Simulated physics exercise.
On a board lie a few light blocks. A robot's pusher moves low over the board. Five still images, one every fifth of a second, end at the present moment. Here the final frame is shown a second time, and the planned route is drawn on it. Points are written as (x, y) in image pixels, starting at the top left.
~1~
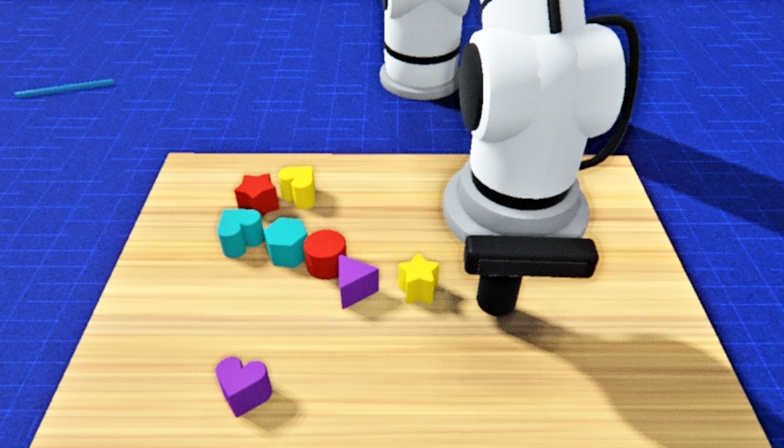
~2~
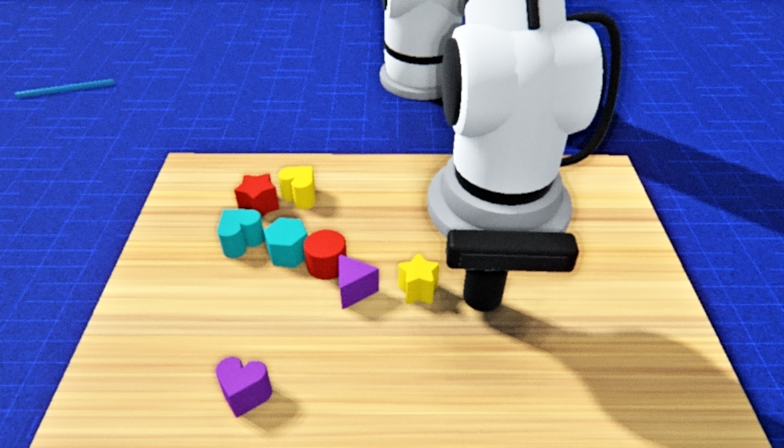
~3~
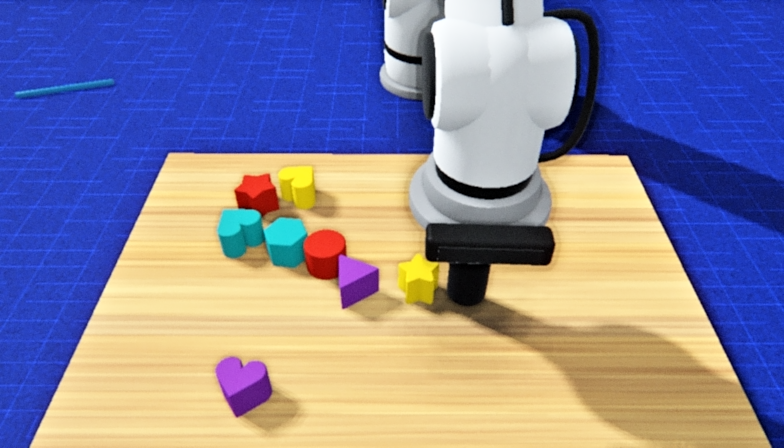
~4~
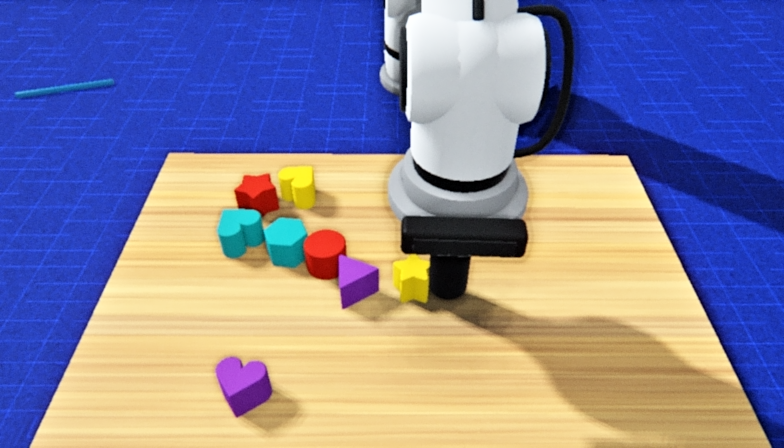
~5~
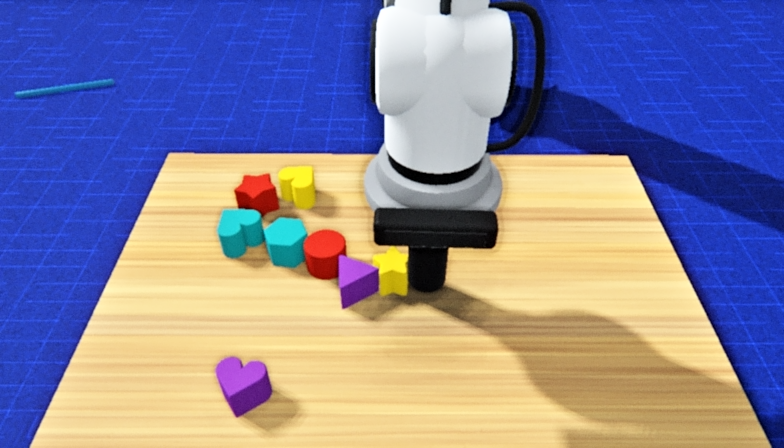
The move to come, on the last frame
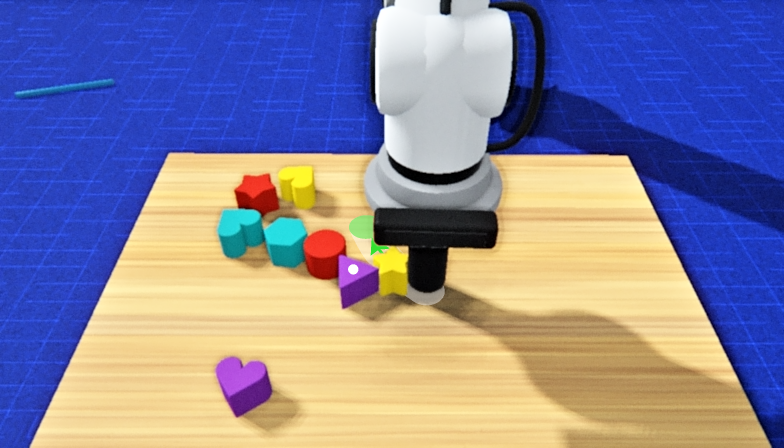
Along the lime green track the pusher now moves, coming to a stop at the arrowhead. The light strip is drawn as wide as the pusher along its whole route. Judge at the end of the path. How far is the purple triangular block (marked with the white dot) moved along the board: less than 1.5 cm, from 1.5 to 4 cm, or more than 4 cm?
Movement: 1.5 to 4 cm.
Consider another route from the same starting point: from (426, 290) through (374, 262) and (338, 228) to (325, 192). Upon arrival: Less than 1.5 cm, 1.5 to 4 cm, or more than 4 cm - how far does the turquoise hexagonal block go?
It travels between 1.5 and 4 cm.
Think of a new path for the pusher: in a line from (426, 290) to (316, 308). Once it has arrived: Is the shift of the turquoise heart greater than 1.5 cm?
It seems not.
The drawn path runs from (426, 290) via (399, 271) and (379, 249), ending at (366, 227); the dot is on the purple triangular block.
The first path, step by step. One third of the way, pusher (398, 259); purple triangular block (337, 267), turned 50° anticlockwise; yellow star (365, 243).
Two thirds of the way, pusher (378, 238); turquoise hexagonal block (281, 229); red cylinder (315, 242); purple triangular block (335, 266), turned 65° anticlockwise; yellow star (344, 226), turned 25° anticlockwise.
At the end, pusher (366, 216); turquoise heart not moved; turquoise hexagonal block (280, 229); red cylinder (315, 243); purple triangular block (335, 266), turned 65° anticlockwise; yellow star (339, 221), turned 50° anticlockwise.
